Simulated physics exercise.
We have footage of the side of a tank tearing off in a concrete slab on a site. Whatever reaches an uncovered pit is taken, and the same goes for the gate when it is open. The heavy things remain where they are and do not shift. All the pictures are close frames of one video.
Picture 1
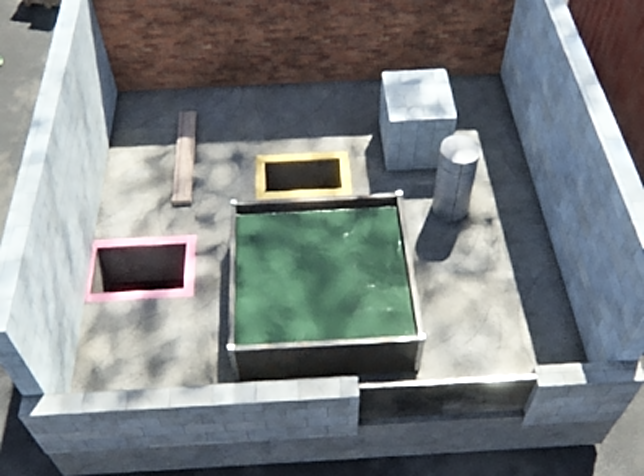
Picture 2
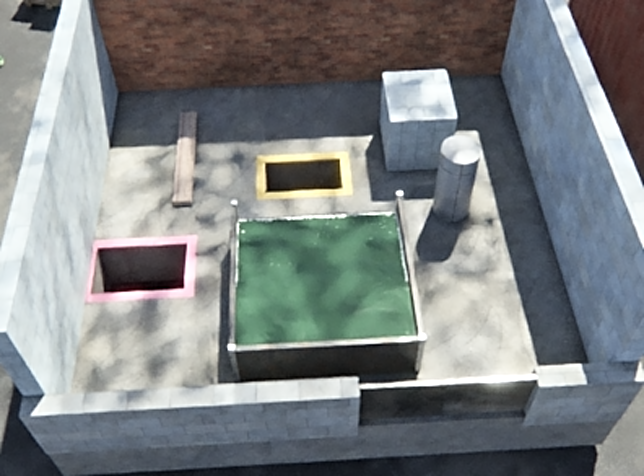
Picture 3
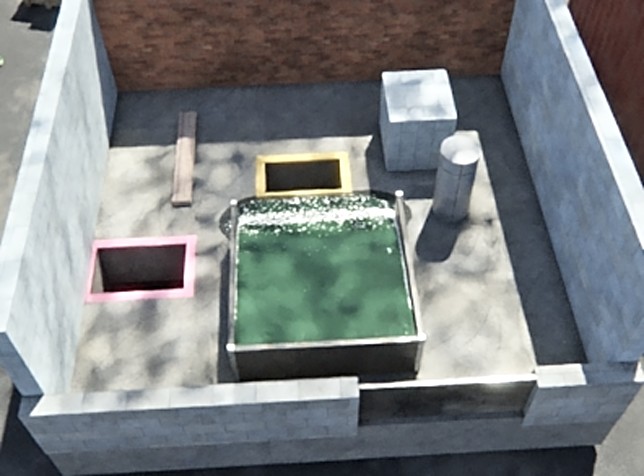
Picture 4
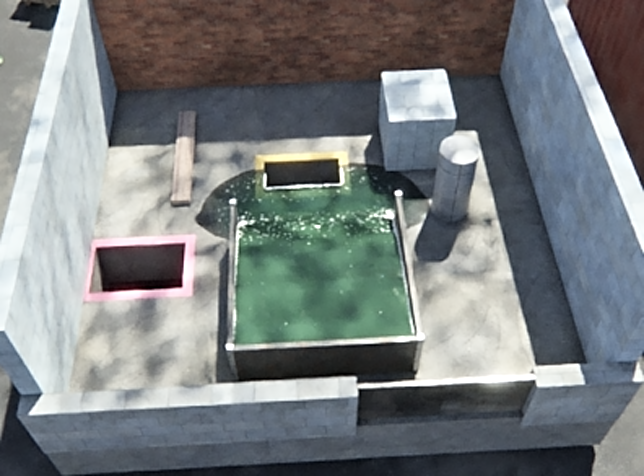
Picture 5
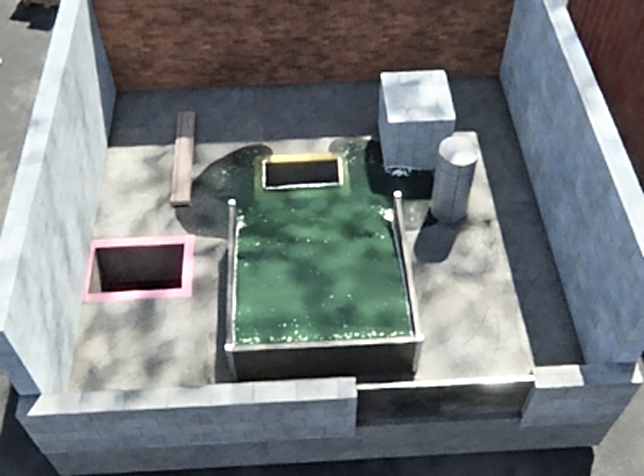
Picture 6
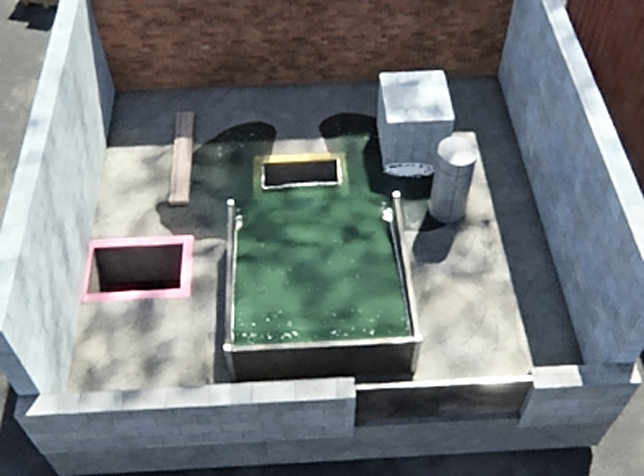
We see a tank of green water in a walled concrete yard as its far side opens and water pours out, spreading across the slab around the yellow-edged opening and reaching the pale block behind it.
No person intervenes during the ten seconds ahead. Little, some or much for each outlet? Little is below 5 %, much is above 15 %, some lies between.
The gate gets little. The yellow pit gets much. The pink pit gets some.
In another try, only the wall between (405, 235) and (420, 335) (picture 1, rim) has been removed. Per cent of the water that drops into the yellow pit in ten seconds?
About 10 percent ends up in the yellow pit, by my reckoning.
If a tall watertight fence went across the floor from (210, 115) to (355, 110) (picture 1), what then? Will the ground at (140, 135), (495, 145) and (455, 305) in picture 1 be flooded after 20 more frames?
Taking the three spots in the order asked, they are waterlogged, waterlogged and bone-dry.
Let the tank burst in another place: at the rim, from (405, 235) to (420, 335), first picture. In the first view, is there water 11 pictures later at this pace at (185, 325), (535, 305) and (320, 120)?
First spot spared, second spot submerged, third spot spared.
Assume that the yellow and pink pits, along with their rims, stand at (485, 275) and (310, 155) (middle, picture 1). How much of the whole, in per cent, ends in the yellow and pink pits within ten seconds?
Yellow 4%, pink 65%.
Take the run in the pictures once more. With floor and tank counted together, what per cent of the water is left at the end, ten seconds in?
Some 34 parts in a hundred have not run off.
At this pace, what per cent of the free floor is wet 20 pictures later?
It comes out near 60 percent.
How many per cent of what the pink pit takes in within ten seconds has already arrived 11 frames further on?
About 0 per cent.
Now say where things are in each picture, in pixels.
In the first picture, still water in the water tank at (321, 270).
In the second picture, water pours out on the water tank's far side and has run to a hidden place.
In the third picture, the front is at (404, 211), out from the gap on the water tank's far side.
In the fourth picture, water pours out on the water tank's far side and has run to (217, 196).
In the fifth picture, the front is at (380, 147), out from the gap on the water tank's far side.
In the sixth picture, the front is at (376, 122), out from the gap on the water tank's far side.
A moment on, water covers 30 % of the floor; the gate 0 %, the yellow pit 18 %, the pink pit 0 %.
Next, water covers 45 % of the floor; the gate 0 %, the yellow pit 30 %, the pink pit 0 %.
Then, water covers 60 % of the floor; the gate 0 %, the yellow pit 41 %, the pink pit 0 %.
Later, water covers 75 % of the floor; the gate 0 %, the yellow pit 52 %, the pink pit 3 %.
In the end, water covers 85 % of the floor; the gate 0 %, the yellow pit 59 %, the pink pit 8 %.
